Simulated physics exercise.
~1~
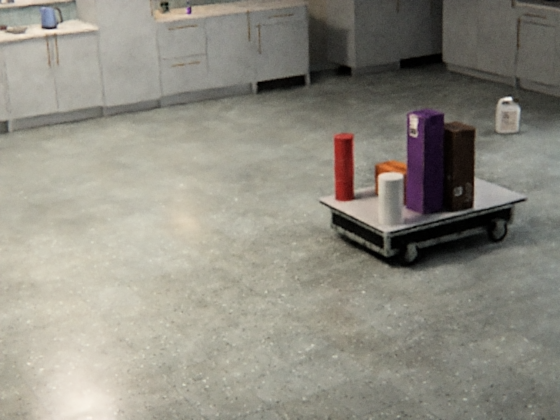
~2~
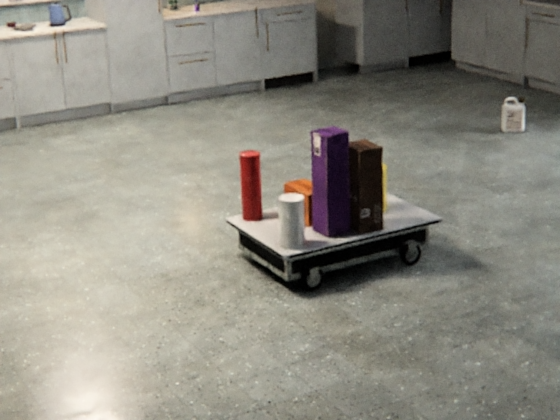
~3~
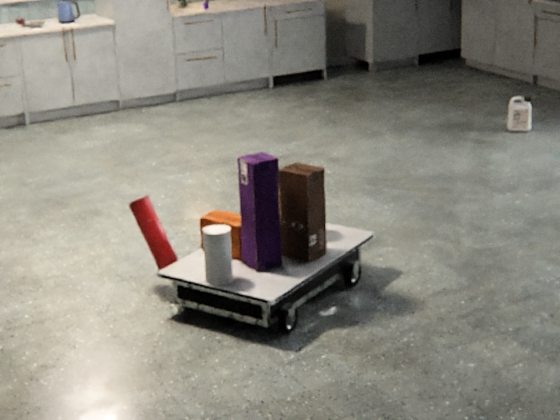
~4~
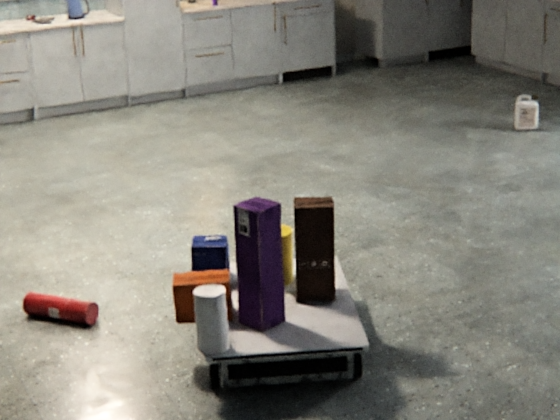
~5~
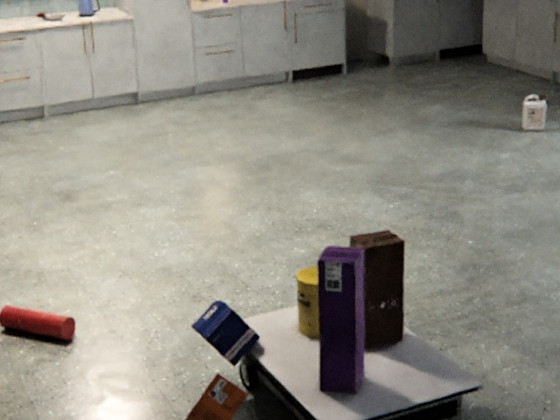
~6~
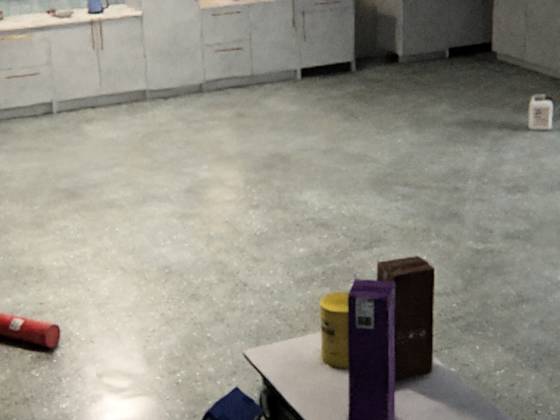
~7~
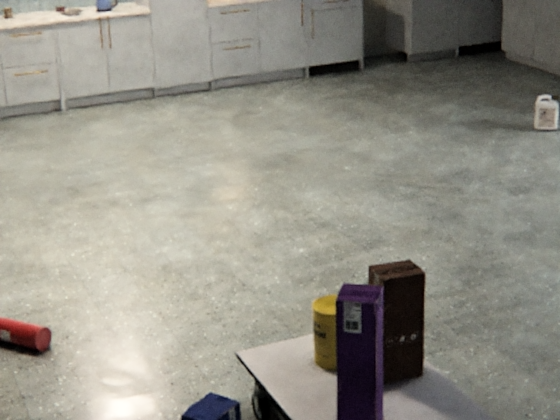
A low wheeled cart carrying boxes and canisters rolls left across a speckled grey kitchen floor, coming toward the viewer. As it begins to swing round, the red canister at its edge tilts off and ends up lying on the floor to the left. The cart keeps turning and moves nearer, and the orange parcel and blue parcel tumble off its near left side, while the white canister drops from sight. Finally the cart settles at the bottom edge, with the purple box, brown box and yellow pail still upright on top. The blue parcel lies beside it, and the red canister rests far left.
